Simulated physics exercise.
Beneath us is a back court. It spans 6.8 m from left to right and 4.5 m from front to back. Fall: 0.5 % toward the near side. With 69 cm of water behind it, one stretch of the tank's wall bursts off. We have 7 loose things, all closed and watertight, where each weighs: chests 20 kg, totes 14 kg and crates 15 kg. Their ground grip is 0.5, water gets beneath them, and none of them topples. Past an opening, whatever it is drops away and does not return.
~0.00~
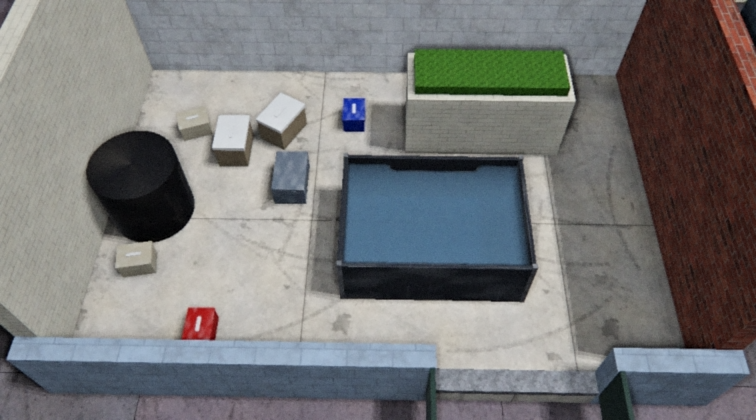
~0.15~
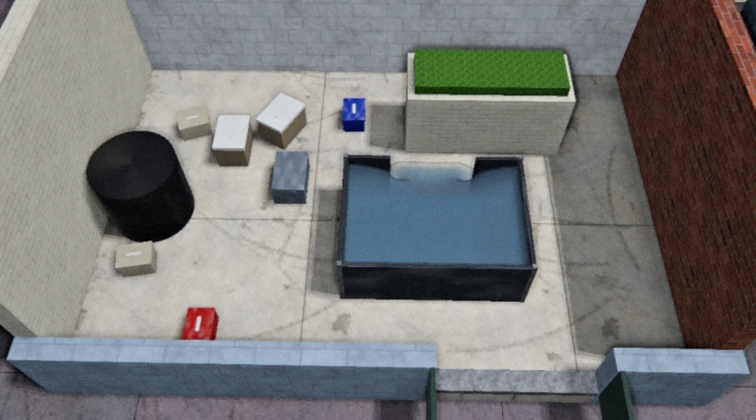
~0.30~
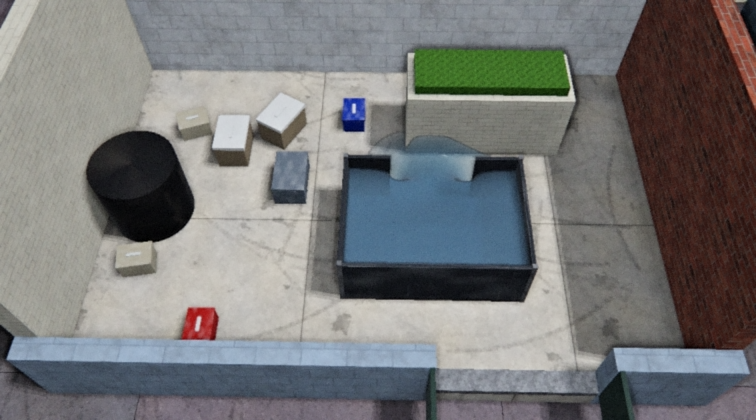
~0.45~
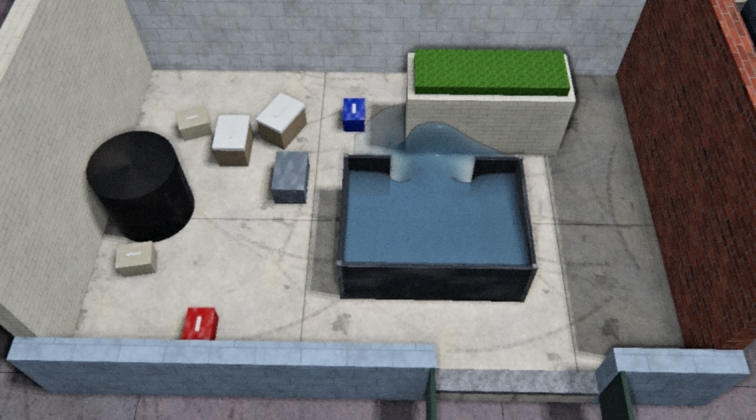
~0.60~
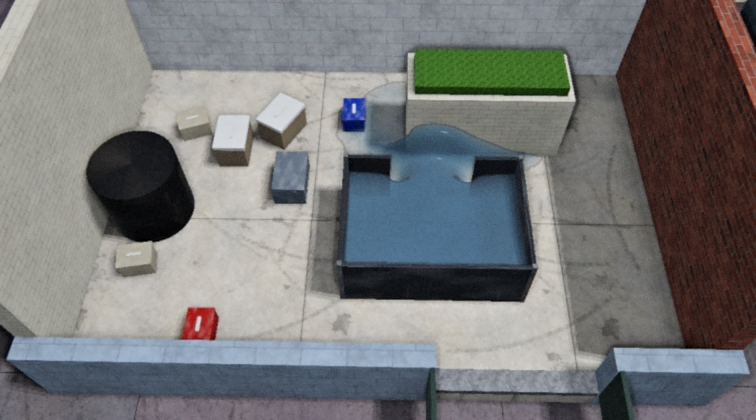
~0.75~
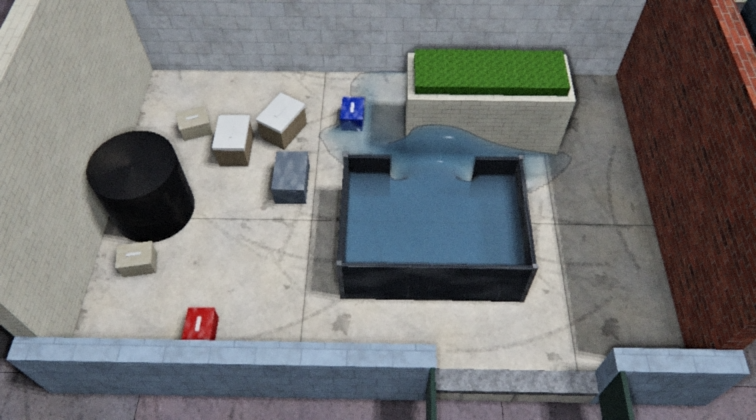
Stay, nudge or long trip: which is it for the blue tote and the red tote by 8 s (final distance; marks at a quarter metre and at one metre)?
As I see it, blue tote: Moved far; red tote: Practically unmoved.
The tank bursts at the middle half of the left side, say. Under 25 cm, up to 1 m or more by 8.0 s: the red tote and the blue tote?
Under that change the red tote would be borne far and the blue tote would sit tight.
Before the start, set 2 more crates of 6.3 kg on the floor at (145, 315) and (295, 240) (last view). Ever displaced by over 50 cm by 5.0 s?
Lab note - ordered: Below threshold / below threshold.
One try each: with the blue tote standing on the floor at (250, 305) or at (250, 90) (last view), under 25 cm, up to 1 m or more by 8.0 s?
Well, the first time it keeps still, and the second time it covers a big distance.
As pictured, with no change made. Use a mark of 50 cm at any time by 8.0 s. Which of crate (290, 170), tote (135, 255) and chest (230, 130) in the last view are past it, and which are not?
Taking them in order: Exceeded, fell shy and exceeded.
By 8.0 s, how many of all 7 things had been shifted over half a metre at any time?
My count gives 5.
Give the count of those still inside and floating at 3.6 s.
3.
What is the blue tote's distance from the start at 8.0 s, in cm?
Around 300 cm from the start.
After 1.6 s the blue tote is near (286, 68), 1.2 m from its start, aground; the red tote is near (198, 324), 0.0 m from its start, aground; 0 of 7 are out; 0 afloat.
After 3.6 s the blue tote is near (154, 82), 2.8 m from its start, afloat; the red tote is near (198, 324), 0.0 m from its start, aground; 0 of 7 are out; 3 afloat.
After 5.6 s the blue tote is near (155, 85), 2.8 m from its start, afloat; the red tote is near (198, 324), 0.0 m from its start, aground; 0 of 7 are out; 4 afloat.
After 8.0 s the blue tote is near (157, 86), 2.8 m from its start, aground; the red tote is near (198, 324), 0.0 m from its start, aground; 0 of 7 are out; 1 afloat.
